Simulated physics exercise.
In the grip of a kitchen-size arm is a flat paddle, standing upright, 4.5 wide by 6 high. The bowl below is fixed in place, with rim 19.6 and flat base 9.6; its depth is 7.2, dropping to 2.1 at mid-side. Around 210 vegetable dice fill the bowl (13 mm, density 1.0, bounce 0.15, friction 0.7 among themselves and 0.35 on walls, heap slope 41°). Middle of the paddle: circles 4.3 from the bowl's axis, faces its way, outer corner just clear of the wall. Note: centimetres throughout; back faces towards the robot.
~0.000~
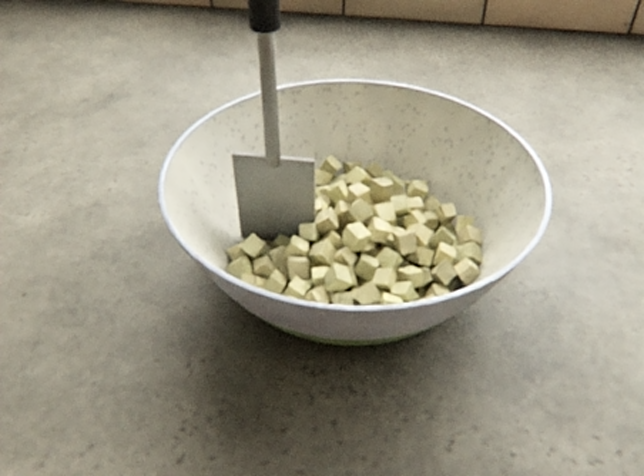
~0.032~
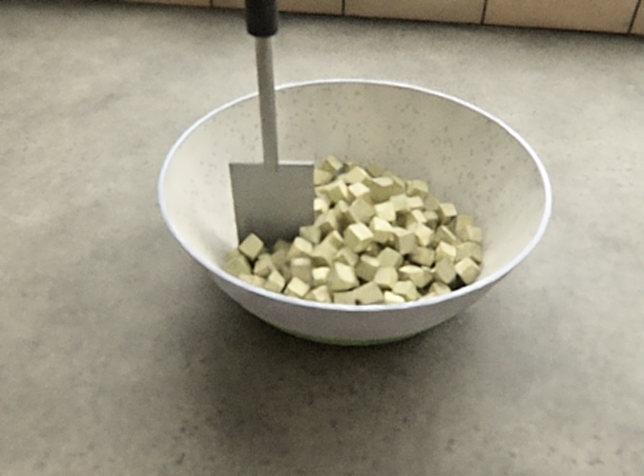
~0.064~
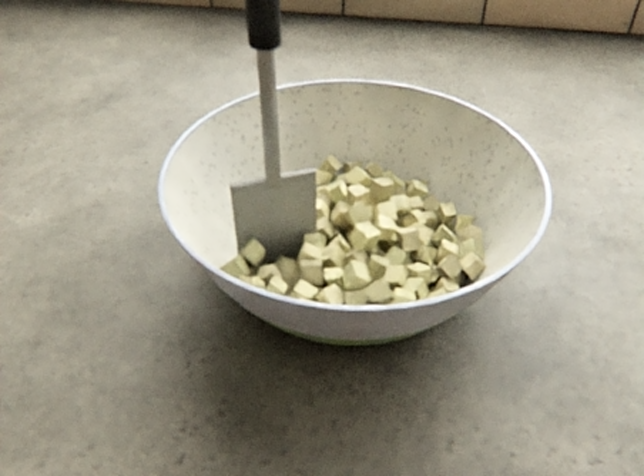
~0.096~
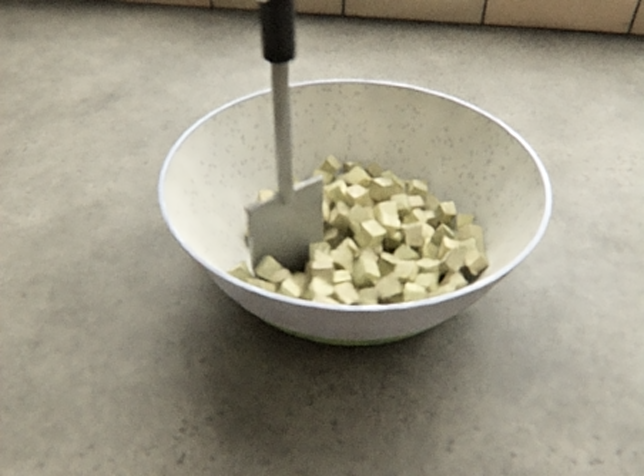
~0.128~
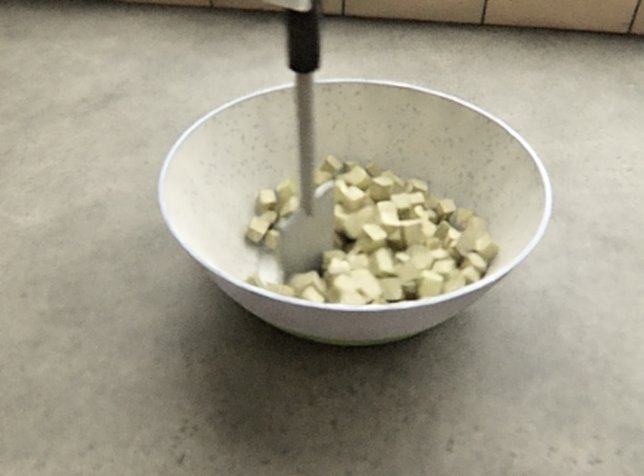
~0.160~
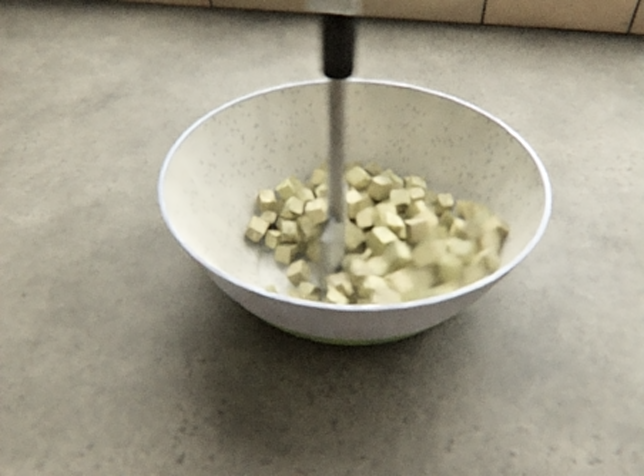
A flat metal paddle with a black handle swept from the left side toward the front of a white bowl, turning edge-on as it pushed pale vegetable cubes to the right.
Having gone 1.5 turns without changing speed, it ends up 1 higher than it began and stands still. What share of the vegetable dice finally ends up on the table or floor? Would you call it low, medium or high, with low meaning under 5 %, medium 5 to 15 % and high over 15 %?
I would call it medium, 5 to 15 %.
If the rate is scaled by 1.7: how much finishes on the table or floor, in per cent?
Close to 35 in a hundred.
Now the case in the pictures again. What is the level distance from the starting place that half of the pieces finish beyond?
I'd put it at roughly 8 centimetres.
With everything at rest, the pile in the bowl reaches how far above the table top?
It reaches some 7.5 cm above the table.
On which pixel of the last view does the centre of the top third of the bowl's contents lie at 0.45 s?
About (329, 128) in the last picture.
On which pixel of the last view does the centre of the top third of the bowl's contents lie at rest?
Centre, approx.: (428, 171).
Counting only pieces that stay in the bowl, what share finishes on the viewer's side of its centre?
I'd say around 30 per cent.
By 0.45 s, 262° round, highest piece 9 above the table; 202 in the bowl, 3 on the table or floor, 5 in flight or on the tool.
By 0.74 s, 79° round, highest piece 9 above the table; 194 in the bowl, 14 on the table or floor, 2 in flight or on the tool.
By 1.08 s, 180° round, highest piece 8 above the table; 188 in the bowl, 22 on the table or floor.
By 1.78 s, 180° round, highest piece 8 above the table; 188 in the bowl, 22 on the table or floor.
Final count, 188 in the bowl, 22 on the table or floor. That is 10 % on the table or floor.
